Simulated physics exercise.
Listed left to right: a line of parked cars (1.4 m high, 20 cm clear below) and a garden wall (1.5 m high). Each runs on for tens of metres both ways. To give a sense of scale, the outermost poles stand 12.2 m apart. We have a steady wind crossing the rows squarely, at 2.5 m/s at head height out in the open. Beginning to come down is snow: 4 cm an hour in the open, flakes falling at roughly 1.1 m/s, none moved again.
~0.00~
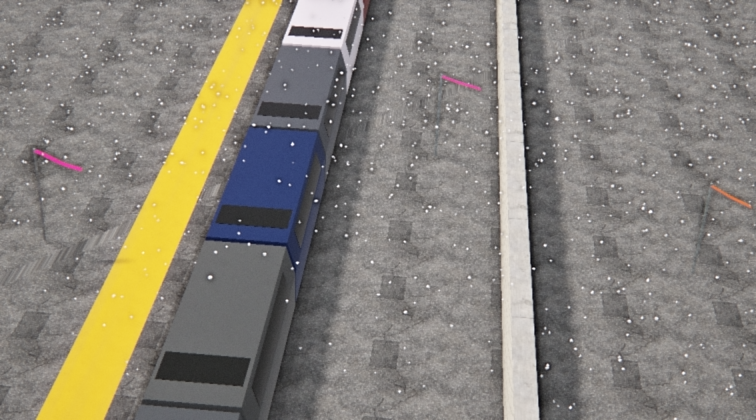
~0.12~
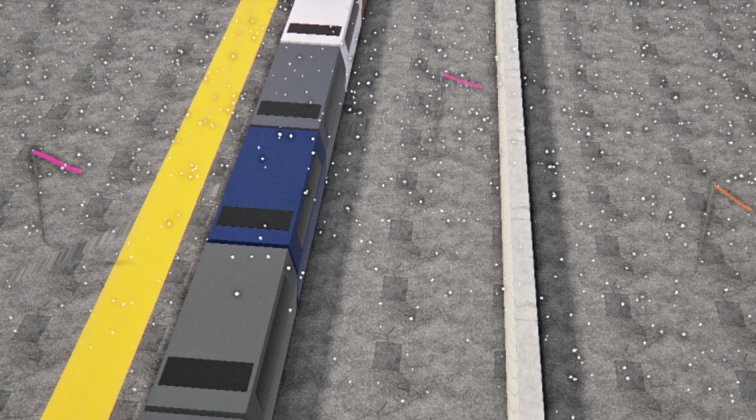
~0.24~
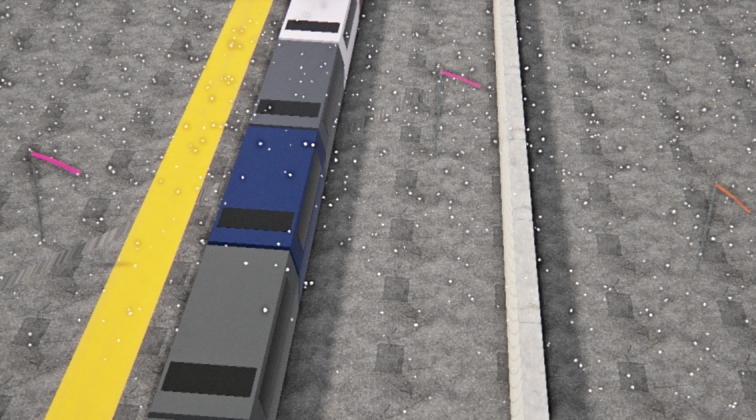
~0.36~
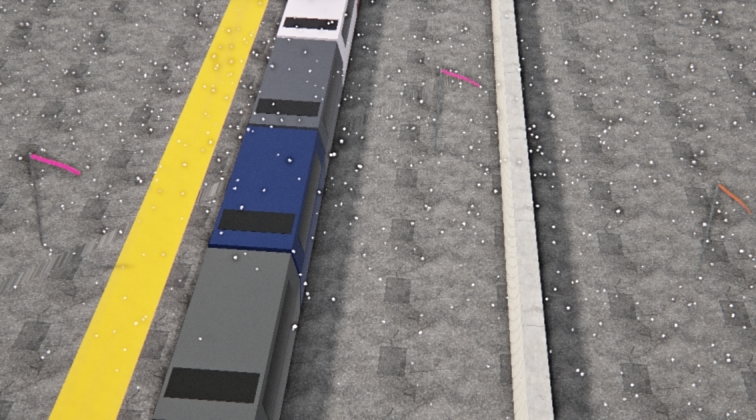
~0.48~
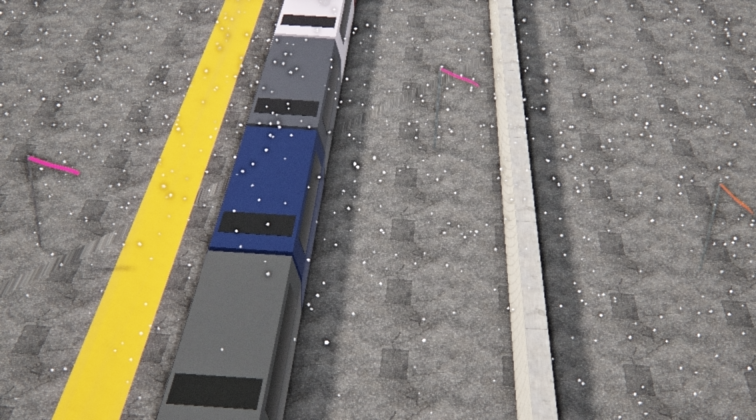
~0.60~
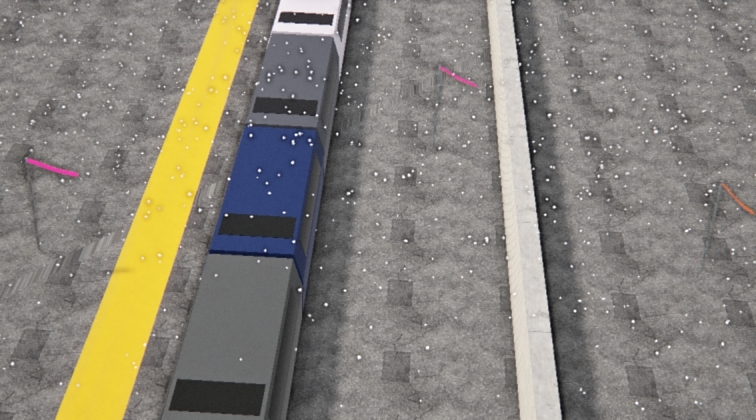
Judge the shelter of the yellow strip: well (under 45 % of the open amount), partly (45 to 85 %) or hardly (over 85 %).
It receives more than 85 % of what falls in the open.
In 10 minutes the yellow strip collects 7 mm against 7 mm in the open.
In 30 minutes the yellow strip collects 20 mm against 20 mm in the open.
In 60 minutes the yellow strip collects 41 mm against 40 mm in the open, so the yellow strip has 102 % of the open amount; the left half of it has 105 %, the right half 98 %.
